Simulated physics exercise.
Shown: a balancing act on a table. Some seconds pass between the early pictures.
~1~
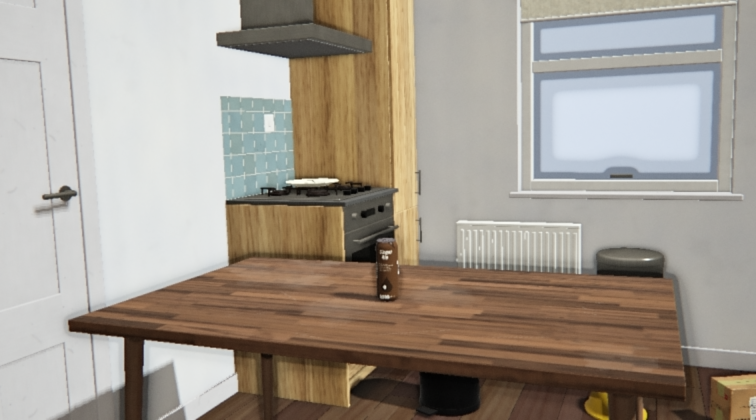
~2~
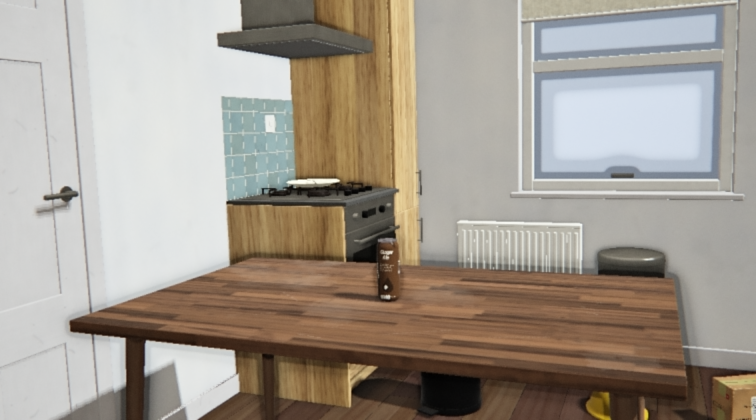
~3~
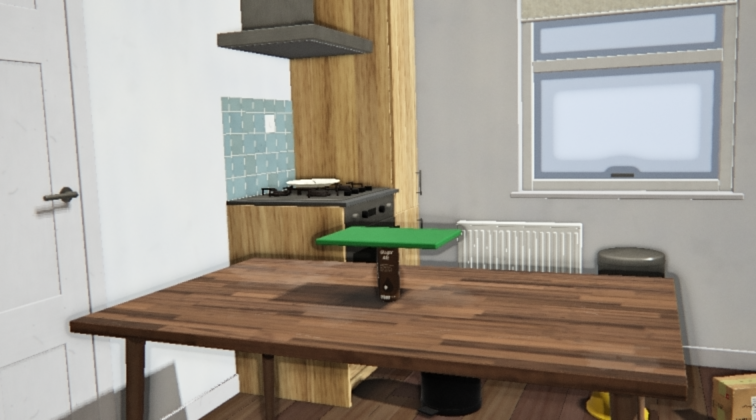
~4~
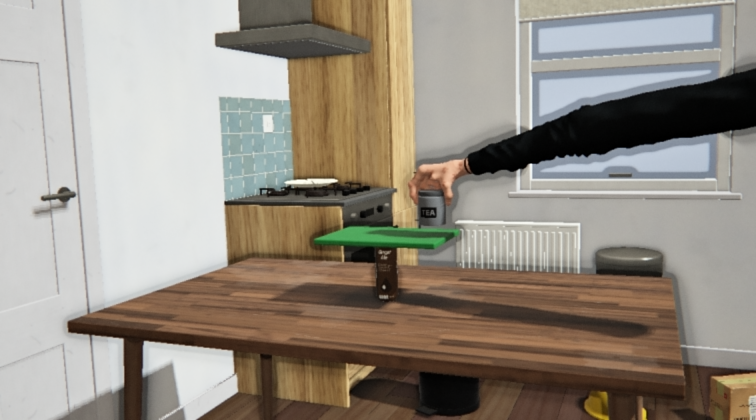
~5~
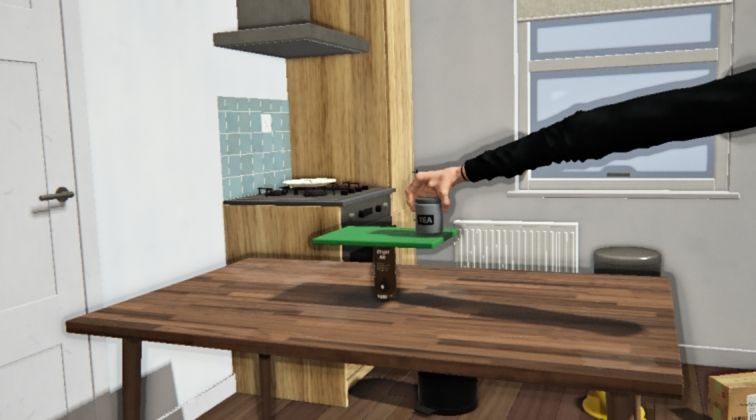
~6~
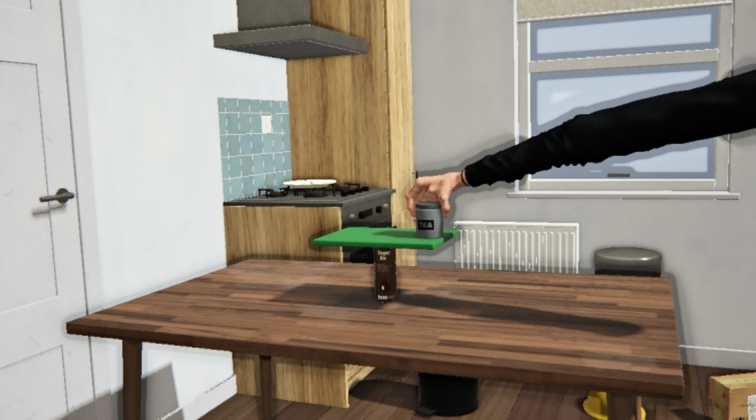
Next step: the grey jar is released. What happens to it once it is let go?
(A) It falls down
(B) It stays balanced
A, it falls down.
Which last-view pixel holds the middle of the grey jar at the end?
About (456, 293).
Then, 0.40 s after the last picture, grey jar now fallen; green lid tipped 59° from how it was.
Then, 0.60 s after the last picture, green lid on its side.
Then, 1.00 s after the last picture, green lid now fallen.
By the end, fallen, grey jar and green lid; brown can in place. Seen from the same camera at the end, grey jar near (456, 293). The stack comes apart.
